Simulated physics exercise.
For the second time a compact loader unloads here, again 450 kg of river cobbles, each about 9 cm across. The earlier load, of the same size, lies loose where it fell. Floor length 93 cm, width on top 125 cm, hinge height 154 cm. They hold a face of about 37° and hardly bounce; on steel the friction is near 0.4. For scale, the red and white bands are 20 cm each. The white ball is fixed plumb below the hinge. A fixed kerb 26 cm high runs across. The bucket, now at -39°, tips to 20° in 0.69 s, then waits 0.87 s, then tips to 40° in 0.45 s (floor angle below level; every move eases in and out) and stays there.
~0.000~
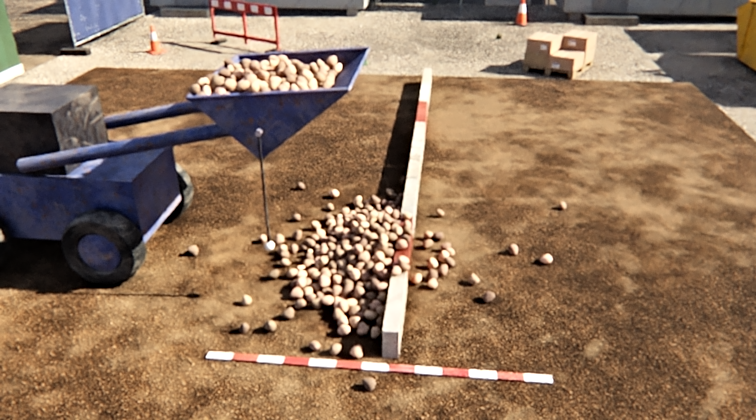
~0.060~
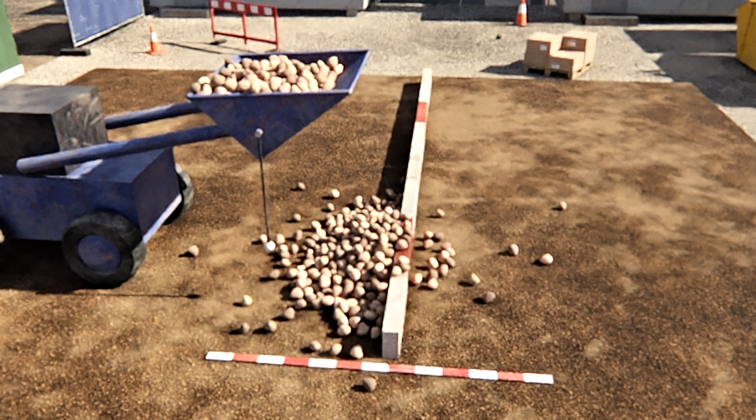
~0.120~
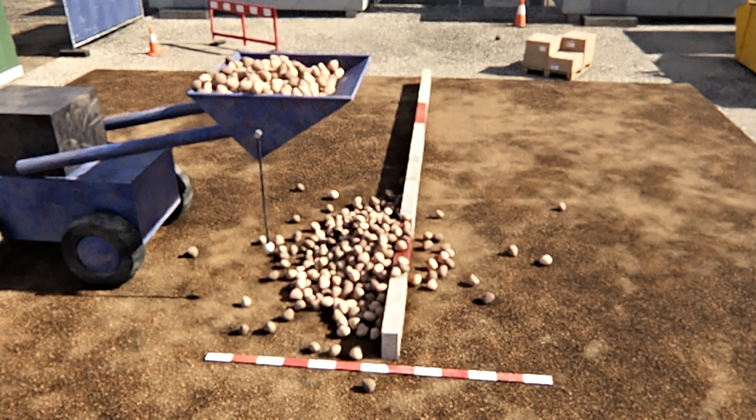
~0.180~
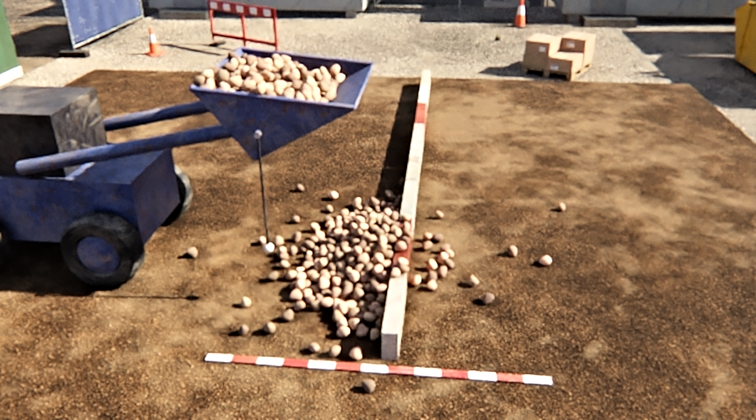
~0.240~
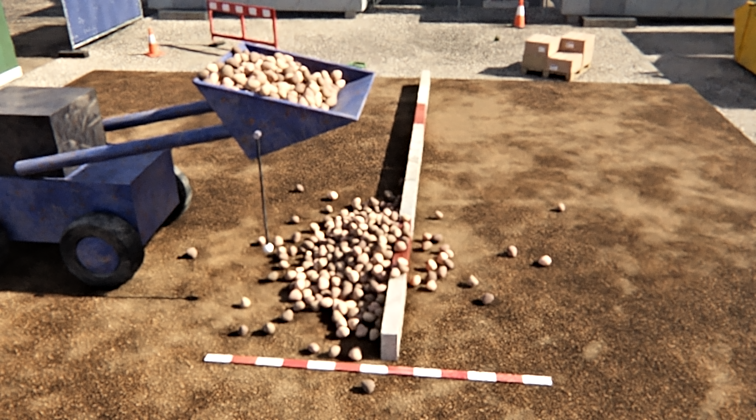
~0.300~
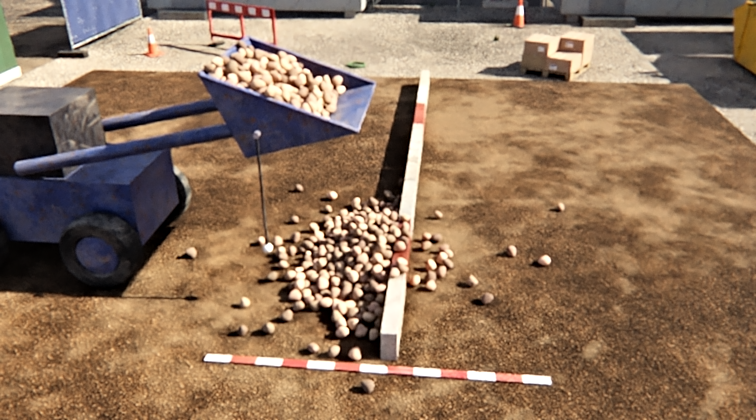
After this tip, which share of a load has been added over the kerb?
Some 50 per cent is added.
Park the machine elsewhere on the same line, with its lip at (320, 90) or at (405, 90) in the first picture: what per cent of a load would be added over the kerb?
Near 25 per cent from the first place, 100 from the second.
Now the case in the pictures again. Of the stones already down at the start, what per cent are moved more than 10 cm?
Roughly 10 per cent of them.
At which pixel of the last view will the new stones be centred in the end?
Their middle is at about (406, 253).
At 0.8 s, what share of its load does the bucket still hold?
Roughly 100 per cent is still inside.
After 0.5 s the floor is at 11°; in per cent of one load, 100 in the bucket, 96 on this side of the kerb, 4 over the kerb; the foremost stones are at (491, 257).
After 0.8 s the floor is at 20°; in per cent of one load, 99 in the bucket, 97 on this side of the kerb, 4 over the kerb; the foremost stones are at (491, 257).
After 2.5 s the floor is at 40°; in per cent of one load, 0 in the bucket, 149 on this side of the kerb, 51 over the kerb; the foremost stones are at (586, 258).
After 5.2 s the floor is at 40°; in per cent of one load, 0 in the bucket, 146 on this side of the kerb, 54 over the kerb; the foremost stones are at (600, 259). Net gain over the kerb, 50.
